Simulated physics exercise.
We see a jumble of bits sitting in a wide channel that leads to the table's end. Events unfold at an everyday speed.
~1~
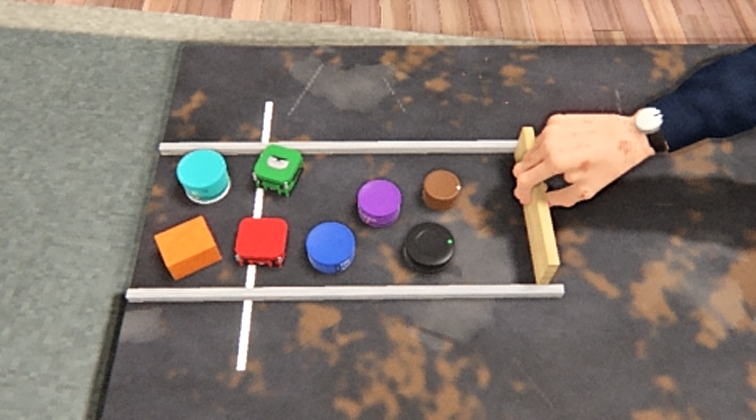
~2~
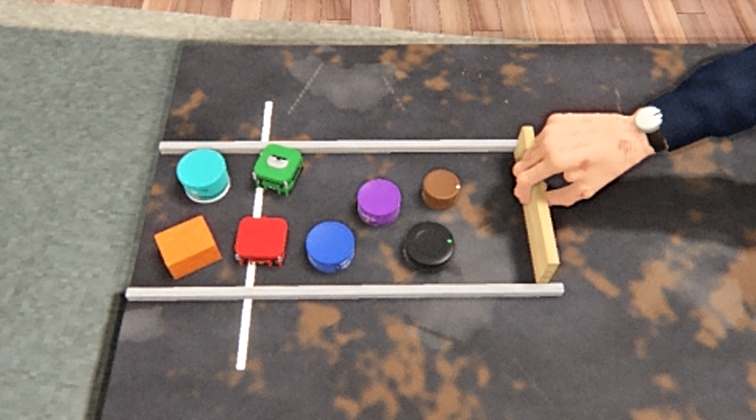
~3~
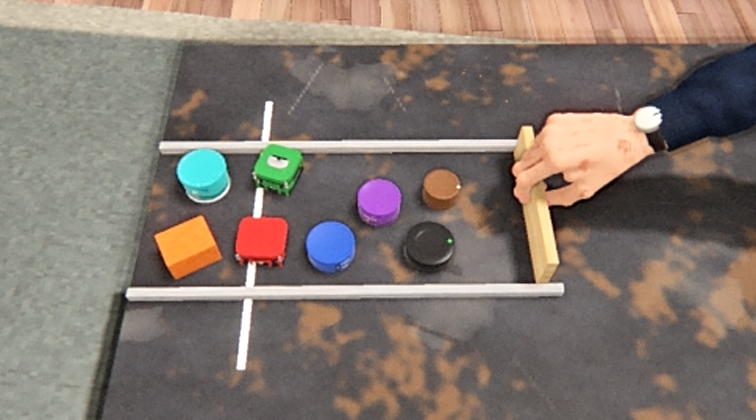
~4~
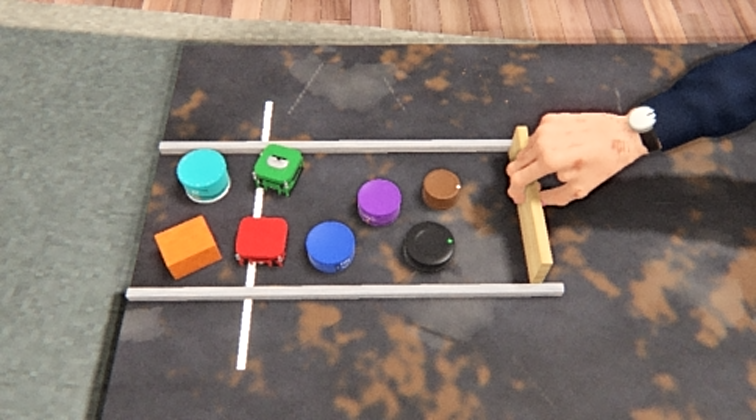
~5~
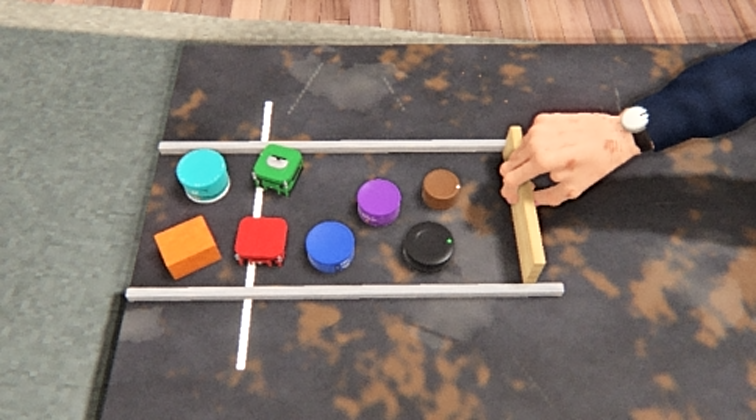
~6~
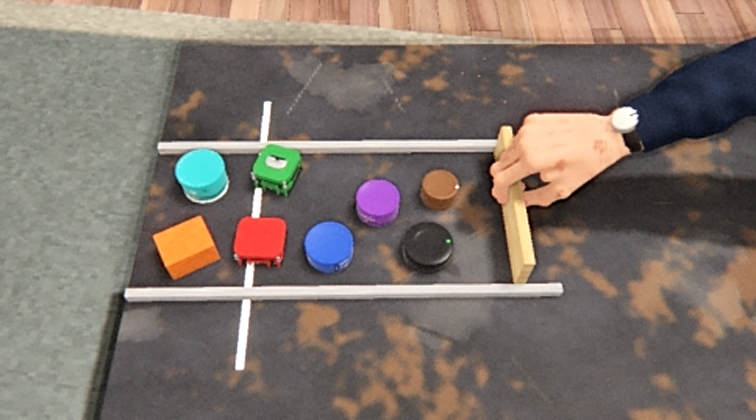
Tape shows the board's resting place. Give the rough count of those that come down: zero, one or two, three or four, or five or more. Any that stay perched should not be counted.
Once the board stops, one or two are missing from the table.
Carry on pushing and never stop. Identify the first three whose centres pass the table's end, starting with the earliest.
First the orange block, then the red case, then the turquoise tin.
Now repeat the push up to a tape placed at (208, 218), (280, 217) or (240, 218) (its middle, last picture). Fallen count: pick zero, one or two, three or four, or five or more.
Taking the tapes one at a time, the count is three to four, then one or two, then one or two.
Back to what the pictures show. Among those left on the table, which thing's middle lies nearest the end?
It's the red case.
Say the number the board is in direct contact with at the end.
3.
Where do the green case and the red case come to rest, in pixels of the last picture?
Green case at about (210, 167), red case at about (136, 244).
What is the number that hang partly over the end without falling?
Count of overhanging things: 2.
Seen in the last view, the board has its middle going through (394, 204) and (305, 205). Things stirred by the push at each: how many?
Counts: 4 and 7.
Soon after, none off yet; orange block at rest near (187, 248); turquoise tin at rest near (203, 176); red case at rest near (262, 242).
After that, none off yet; orange block displaced a little near (168, 248); turquoise tin at rest near (203, 176); red case displaced about its own width near (219, 242).
In the end, the number that fall off is one or two; gone, orange block.
